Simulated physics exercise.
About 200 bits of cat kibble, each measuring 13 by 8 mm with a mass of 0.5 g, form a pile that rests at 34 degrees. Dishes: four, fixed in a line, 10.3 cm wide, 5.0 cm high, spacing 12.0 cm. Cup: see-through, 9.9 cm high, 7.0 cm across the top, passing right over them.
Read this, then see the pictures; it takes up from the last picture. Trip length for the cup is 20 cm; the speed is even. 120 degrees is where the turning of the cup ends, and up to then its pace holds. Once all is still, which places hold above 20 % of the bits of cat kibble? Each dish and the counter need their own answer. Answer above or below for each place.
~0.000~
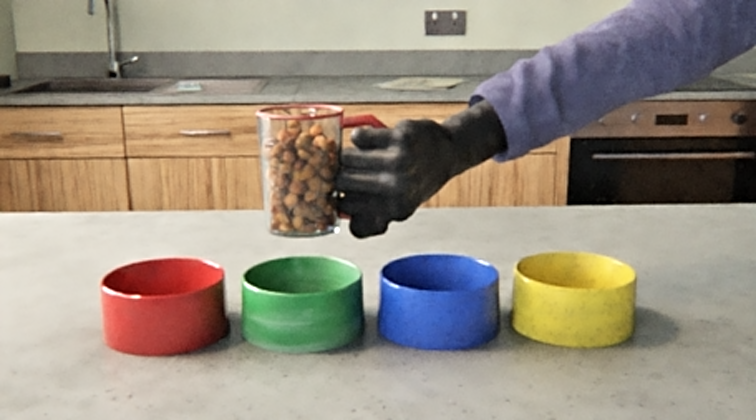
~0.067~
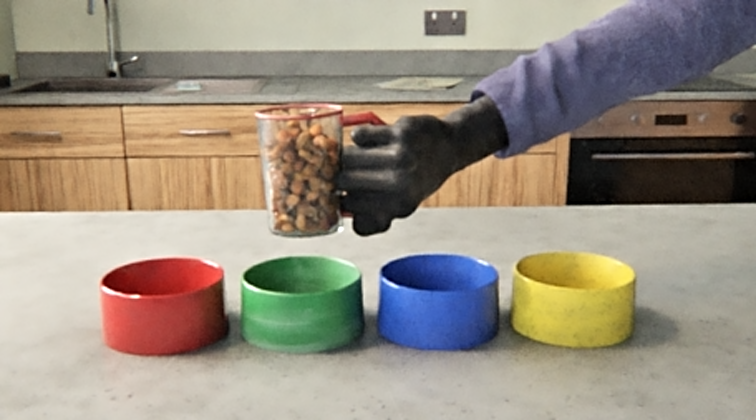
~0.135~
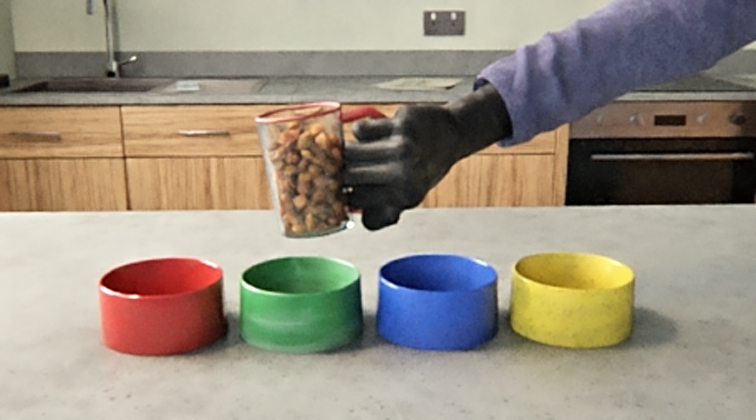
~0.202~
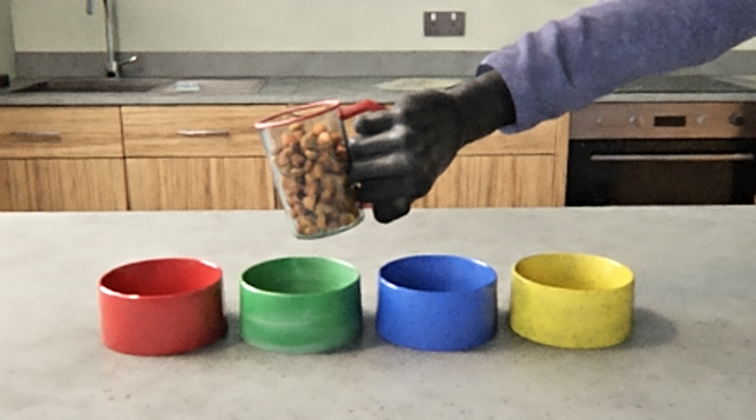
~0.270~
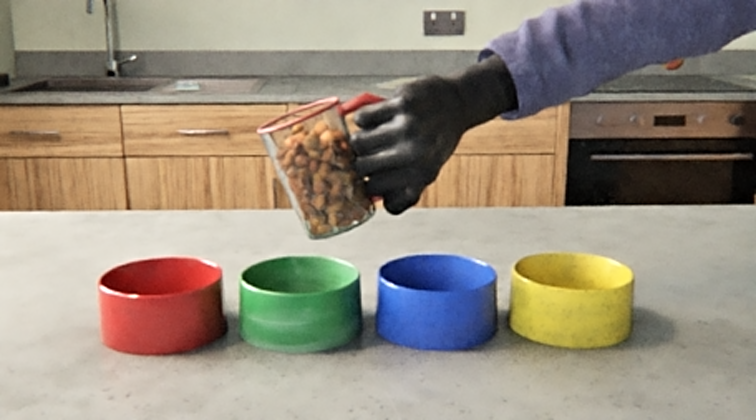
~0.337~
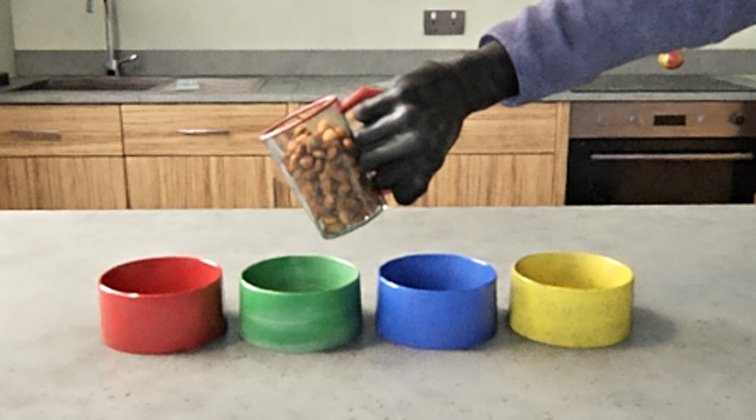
Red: Below, blue: Above, green: Above, yellow: Below, counter: Above.
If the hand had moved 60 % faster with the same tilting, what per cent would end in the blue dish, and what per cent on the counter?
Result - blue dish: 100; counter: 0.
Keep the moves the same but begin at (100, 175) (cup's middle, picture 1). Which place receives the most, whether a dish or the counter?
Largest amount ends at red.
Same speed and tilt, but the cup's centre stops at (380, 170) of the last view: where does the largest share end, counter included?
Most of it ends up at green.
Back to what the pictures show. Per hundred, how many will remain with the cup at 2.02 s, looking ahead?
Some 0 per cent of the load.
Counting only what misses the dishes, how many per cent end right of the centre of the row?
The answer is some 50 per cent.
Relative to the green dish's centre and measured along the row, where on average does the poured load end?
Close to 5 cm, shifted rightward.
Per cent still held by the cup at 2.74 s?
Approx. 0 % - an estimate.
Then, at 1.35 s, tilt 120 degrees; cup holds 65 %, blue 5 %, green 20 %.
After 2.02 s, tilt 120 degrees; cup holds 0 %, blue 30 %, green 35 %.
After 2.74 s, tilt 120 degrees; cup holds 0 %, blue 30 %, green 35 %.
In the end, at 3.0 s, red 0 %, blue 30 %, green 35 %, yellow 0 %, counter 35 %.
